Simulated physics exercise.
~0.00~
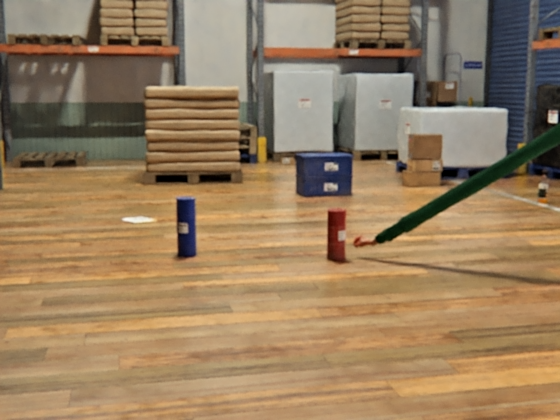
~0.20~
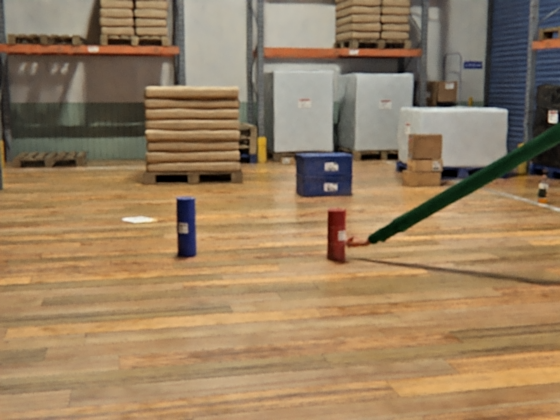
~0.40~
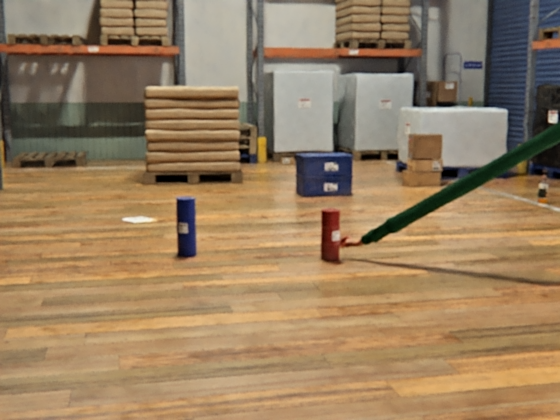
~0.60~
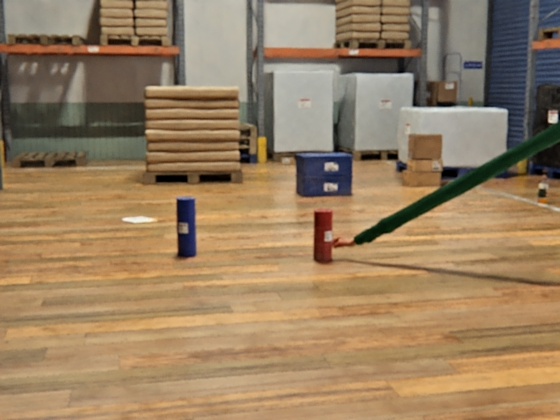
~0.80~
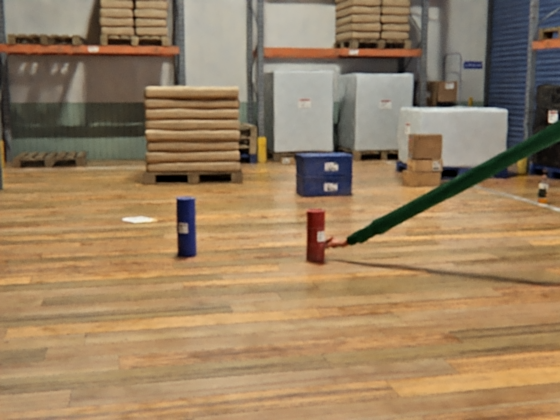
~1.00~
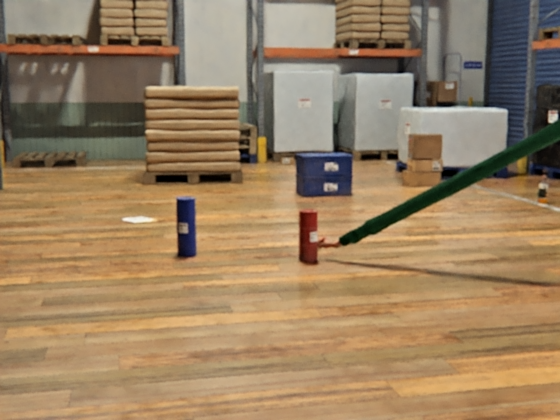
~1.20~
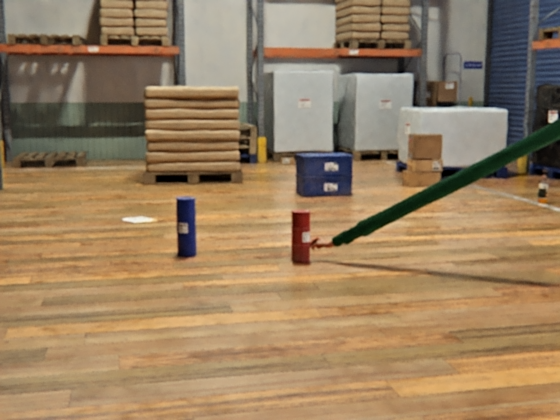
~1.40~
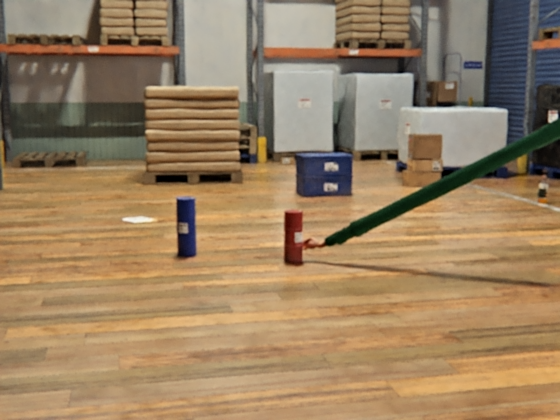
A long green pole with a small reddish tip reaches in from the right and meets a red canister standing on the wooden floor of a warehouse, seen from a still, low viewpoint. A blue canister stands to the left, with blue boxes, stacked brown sacks on a pallet, pale wrapped loads and orange shelving behind. At first the red canister stays put, then the tip pushes it slowly leftward, and it slides upright across the boards. It ends still standing, closer to the blue canister, which never moves, with the tip beside it.
